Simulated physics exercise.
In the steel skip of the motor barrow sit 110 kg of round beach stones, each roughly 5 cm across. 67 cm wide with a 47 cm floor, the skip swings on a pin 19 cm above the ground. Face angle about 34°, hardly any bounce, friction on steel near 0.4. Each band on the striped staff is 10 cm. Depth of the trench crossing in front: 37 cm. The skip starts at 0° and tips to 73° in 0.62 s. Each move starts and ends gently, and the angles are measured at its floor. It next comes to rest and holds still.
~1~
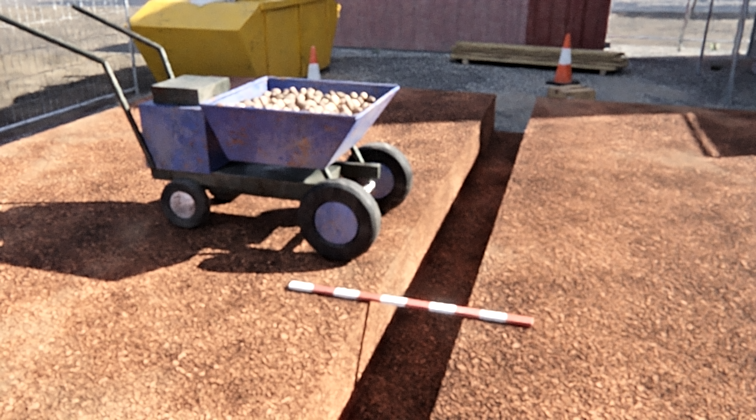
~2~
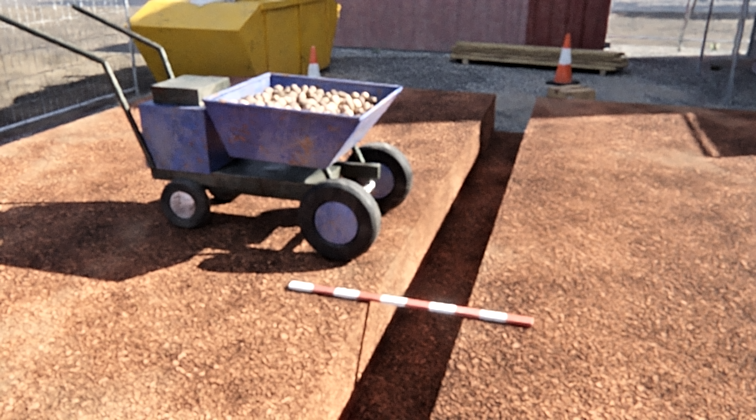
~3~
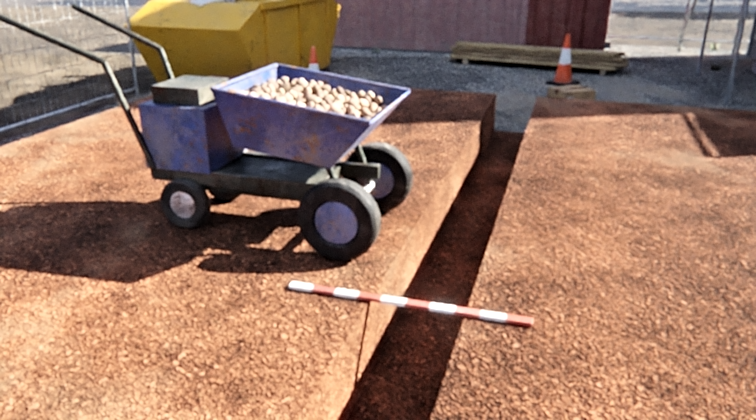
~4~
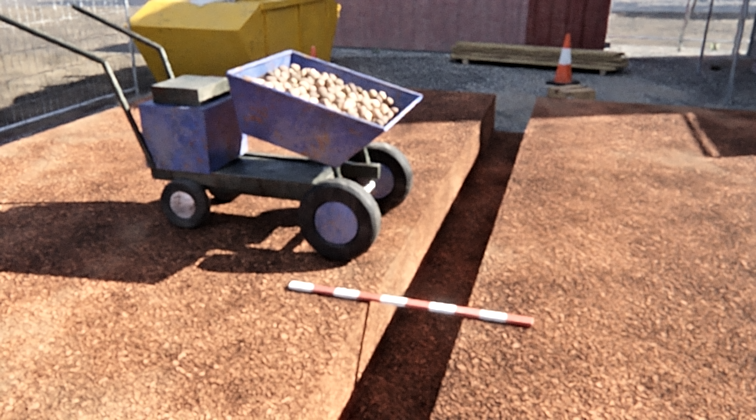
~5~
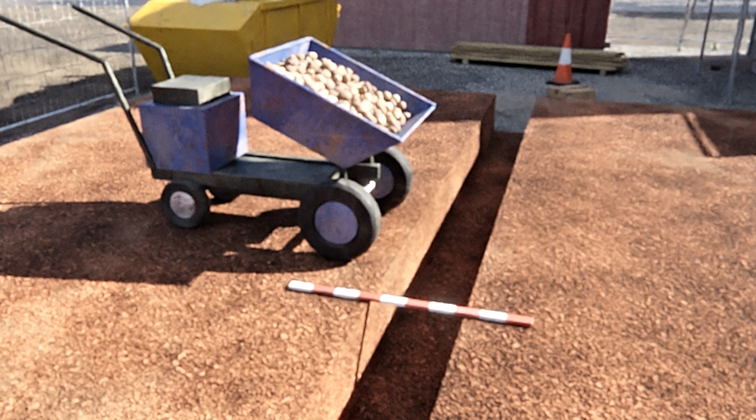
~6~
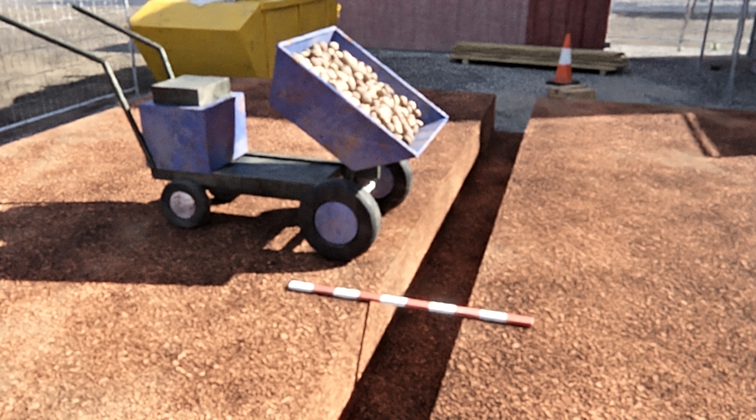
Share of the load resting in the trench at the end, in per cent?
23 per cent.
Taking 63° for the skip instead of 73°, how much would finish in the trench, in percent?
Roughly 40 percent.
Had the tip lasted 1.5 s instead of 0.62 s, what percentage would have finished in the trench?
With that timing, about 40 per cent.
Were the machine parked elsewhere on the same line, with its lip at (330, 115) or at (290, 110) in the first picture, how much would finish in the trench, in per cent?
That gives roughly 45 per cent and roughly 90 per cent.
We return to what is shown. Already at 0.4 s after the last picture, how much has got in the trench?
I'd say near 5 per cent at that time.
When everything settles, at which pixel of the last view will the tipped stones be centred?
Roughly at pixel (544, 253).
Then, 0.2 s after the last picture the floor is at 61°, 100 % in the skip; the foremost stones are at (444, 168).
Then, 0.4 s after the last picture the floor is at 73°, 60 % in the skip, 7 % in the trench, 34 % past the trench; the foremost stones are at (539, 250).
Then, 0.8 s after the last picture the floor is at 73°, 10 % in the skip, 12 % in the trench, 78 % past the trench; the foremost stones are at (747, 278).
Then, 2.7 s after the last picture the floor is at 73°, 0 % in the skip, 23 % in the trench, 77 % past the trench; the foremost stones are past the picture's edge.
